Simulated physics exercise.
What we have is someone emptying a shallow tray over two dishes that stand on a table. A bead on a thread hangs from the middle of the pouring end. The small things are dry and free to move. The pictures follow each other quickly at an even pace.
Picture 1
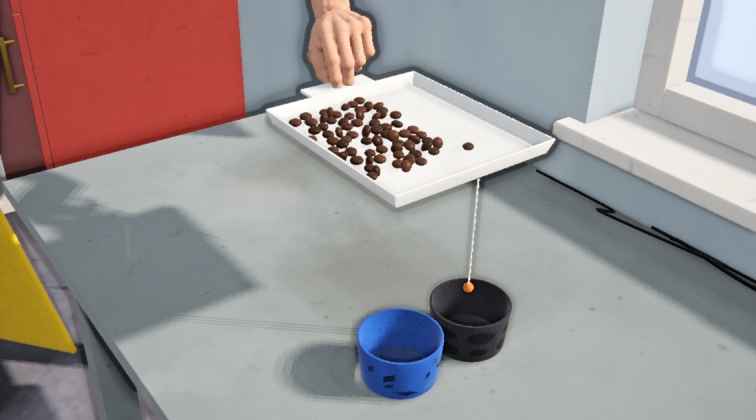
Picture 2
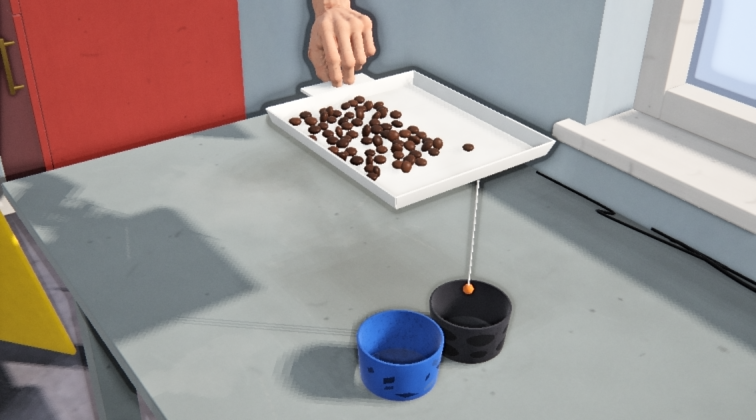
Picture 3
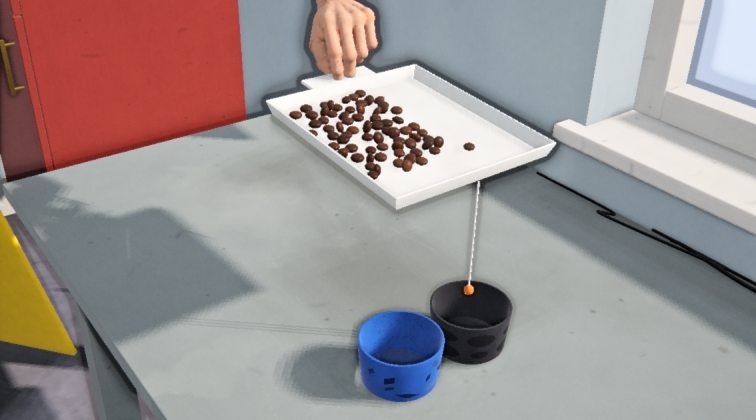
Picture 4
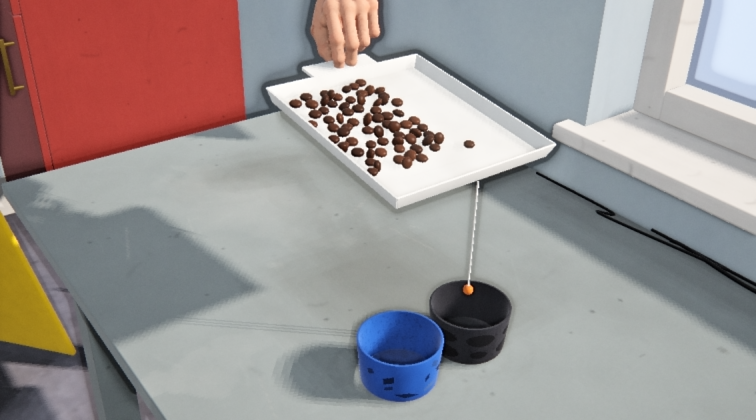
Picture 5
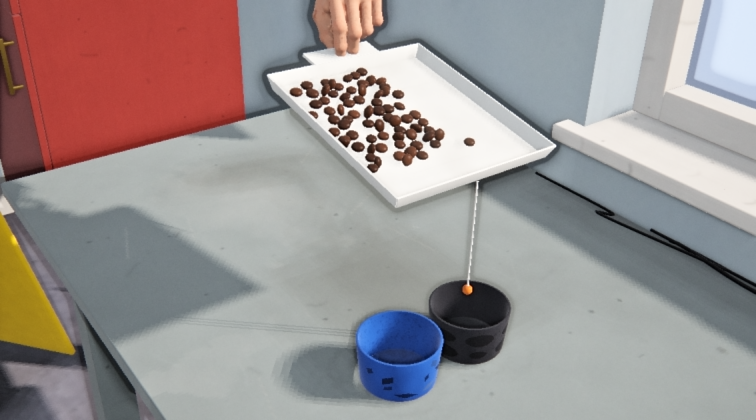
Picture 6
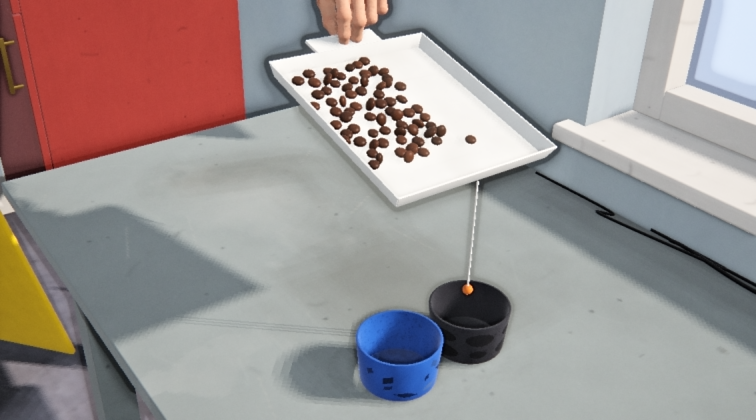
We see a hand holding a white tray of small brown chocolate drops above a blue dish and a black dish on a grey table; the hand gradually raises the tray's far end, tilting it toward the dishes.
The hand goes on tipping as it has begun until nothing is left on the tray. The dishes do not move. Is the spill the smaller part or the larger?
In the dishes lies less than half of it.
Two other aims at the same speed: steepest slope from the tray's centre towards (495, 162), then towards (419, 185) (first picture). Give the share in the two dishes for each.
The first gives 20 %, the second 100 %.
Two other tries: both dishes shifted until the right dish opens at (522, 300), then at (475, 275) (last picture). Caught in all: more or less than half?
First the larger part, then not half.
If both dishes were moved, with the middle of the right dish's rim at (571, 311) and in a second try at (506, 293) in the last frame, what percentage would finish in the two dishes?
First some 40, then 40 per cent.
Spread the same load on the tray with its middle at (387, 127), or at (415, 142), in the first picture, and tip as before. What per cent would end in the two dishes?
In turn 20 and 10 in a hundred.
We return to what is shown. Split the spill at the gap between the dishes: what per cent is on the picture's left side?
It comes to 10 per cent or so.
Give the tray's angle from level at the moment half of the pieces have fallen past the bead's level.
At some 105 degrees.
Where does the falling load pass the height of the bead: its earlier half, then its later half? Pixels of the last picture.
Around (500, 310) and then (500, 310).
Soon, tray tipped steeply; nearly all on the tray; a small part in the air.
A while on, tray tipped right over; about a third on the tray; a stray few in the right dish; about a third outside both; about a quarter in the air.
Towards the end, tray tipped past a quarter turn; a small part in the right dish; nearly all outside both.
Finally, tray tipped past a quarter turn; none in the left dish; a small part in the right dish; nearly all outside both.
